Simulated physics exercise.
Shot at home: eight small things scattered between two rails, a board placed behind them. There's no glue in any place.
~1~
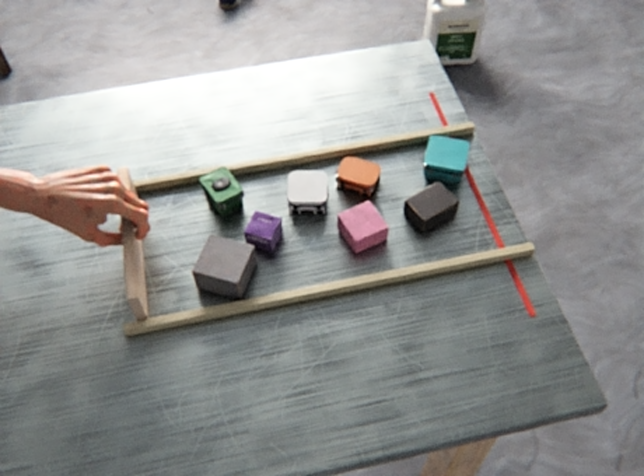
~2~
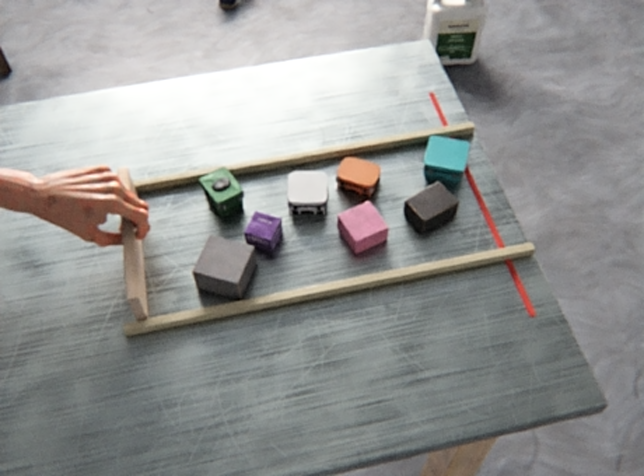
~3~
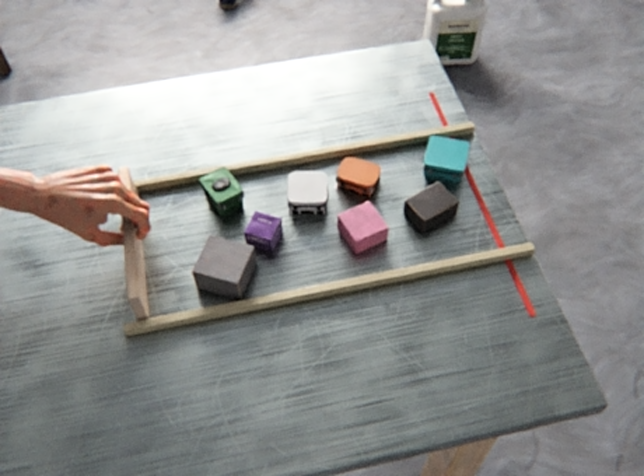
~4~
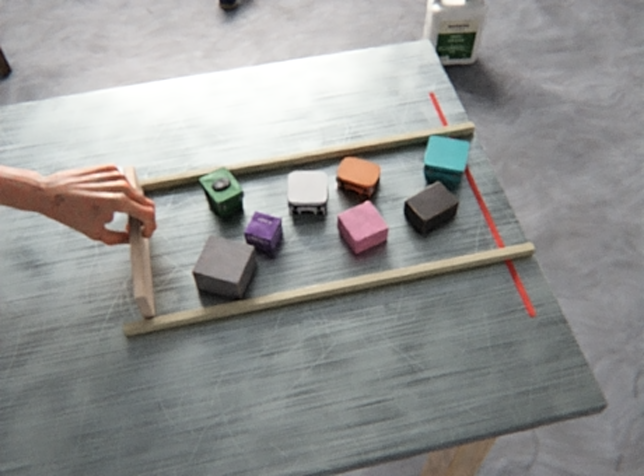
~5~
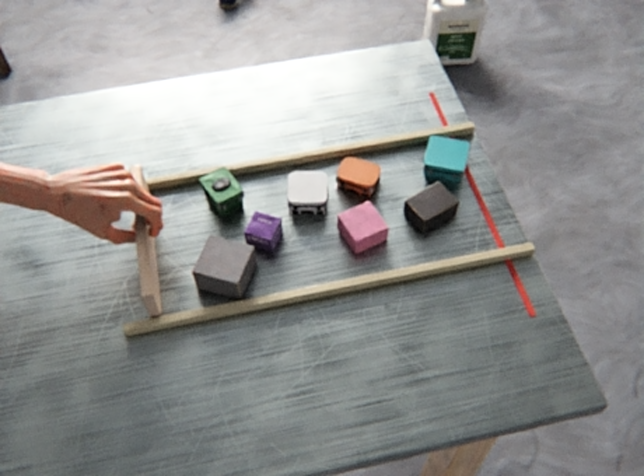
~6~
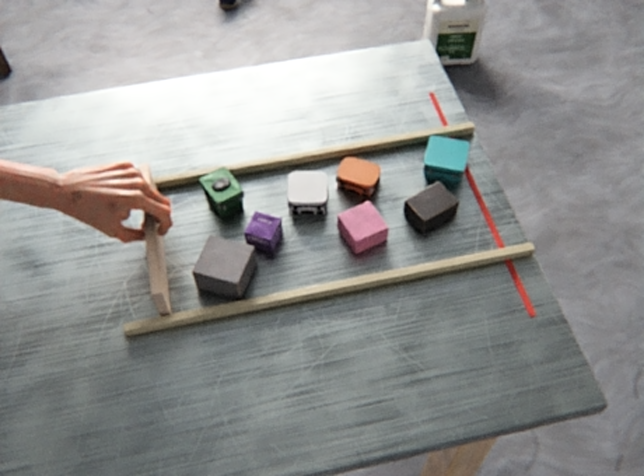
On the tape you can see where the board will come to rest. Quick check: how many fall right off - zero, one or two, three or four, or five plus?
I predict the count lost over the end will be five or higher.
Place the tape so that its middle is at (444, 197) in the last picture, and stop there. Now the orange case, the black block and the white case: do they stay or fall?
Orange case drops, black block drops, white case remains.
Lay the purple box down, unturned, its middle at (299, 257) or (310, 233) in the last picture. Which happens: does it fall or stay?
Well, the first time it goes overboard and the second time it goes overboard.
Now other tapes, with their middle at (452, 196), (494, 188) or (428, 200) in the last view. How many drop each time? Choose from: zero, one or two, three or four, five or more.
Three to four; 5 or more; 3 or 4.
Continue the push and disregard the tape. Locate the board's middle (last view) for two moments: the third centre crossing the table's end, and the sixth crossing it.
At the first moment about (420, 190), at the next about (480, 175).
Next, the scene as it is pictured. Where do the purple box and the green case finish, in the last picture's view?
In the last picture, roughly (490, 180) and (476, 150).
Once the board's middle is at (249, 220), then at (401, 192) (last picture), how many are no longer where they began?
Up to then 3, and up to the other point 8.
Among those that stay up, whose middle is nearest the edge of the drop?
The grey block.
Early on, none off yet; turquoise case at rest near (445, 160); black block at rest near (431, 207); orange case travelled a little near (376, 174).
Finally, the number that fall off is five or more; lost, white case, pink block, orange case, black block and turquoise case.
